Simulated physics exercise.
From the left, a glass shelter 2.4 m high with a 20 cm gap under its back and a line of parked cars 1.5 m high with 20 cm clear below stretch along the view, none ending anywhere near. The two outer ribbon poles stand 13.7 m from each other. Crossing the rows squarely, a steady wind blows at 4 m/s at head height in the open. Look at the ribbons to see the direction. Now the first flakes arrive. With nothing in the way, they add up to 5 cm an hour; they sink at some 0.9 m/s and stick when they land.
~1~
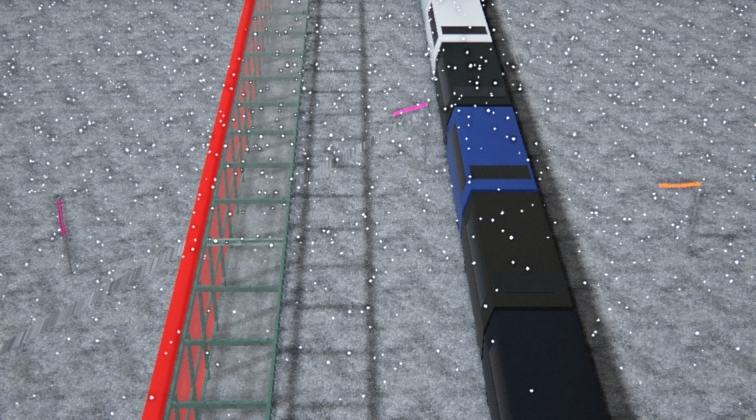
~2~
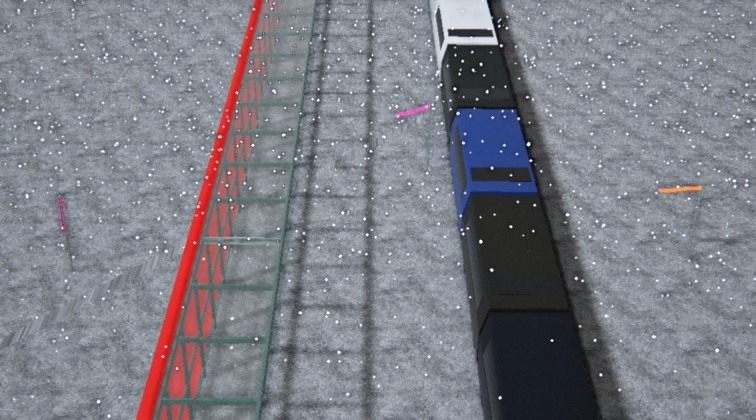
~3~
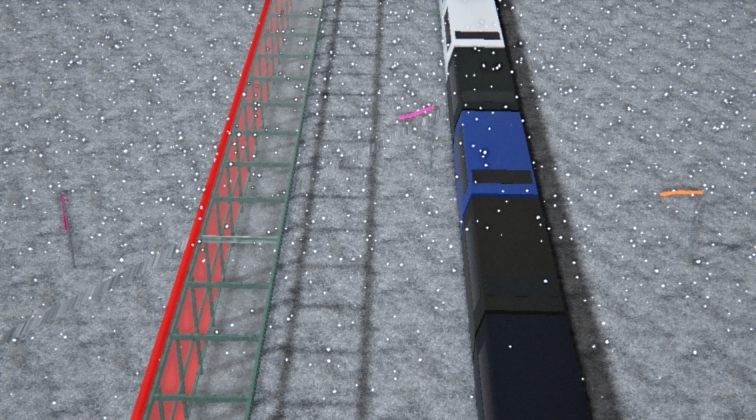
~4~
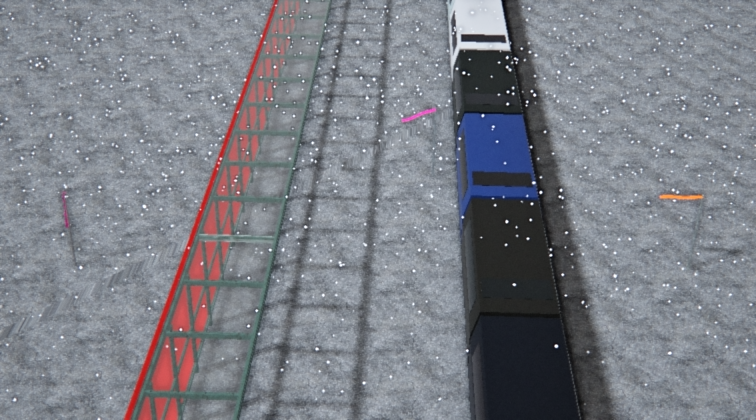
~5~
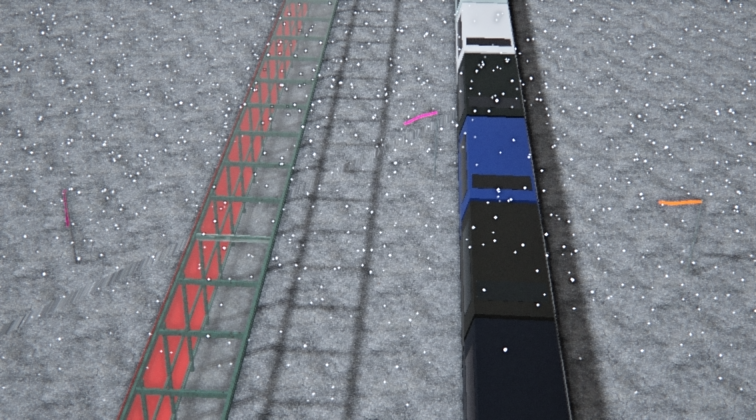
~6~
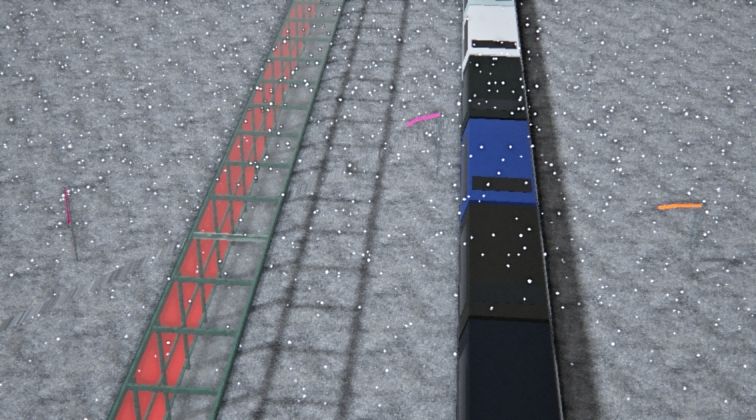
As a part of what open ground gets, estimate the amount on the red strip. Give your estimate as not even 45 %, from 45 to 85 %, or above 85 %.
My estimate: From 45 to 85 %.
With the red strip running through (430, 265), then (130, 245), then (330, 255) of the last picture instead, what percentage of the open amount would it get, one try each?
In turn about 80 %, 90 %, 80 %.
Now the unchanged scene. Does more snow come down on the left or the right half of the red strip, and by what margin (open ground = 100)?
The left-hand side, about 45 points ahead.
After 10 minutes open ground has 8 mm and the red strip 5 mm.
After 30 minutes open ground has 25 mm and the red strip 15 mm.
After 60 minutes open ground has 50 mm and the red strip 31 mm, so the red strip has 62 % of the open amount; the left half of it has 85 %, the right half 38 %.
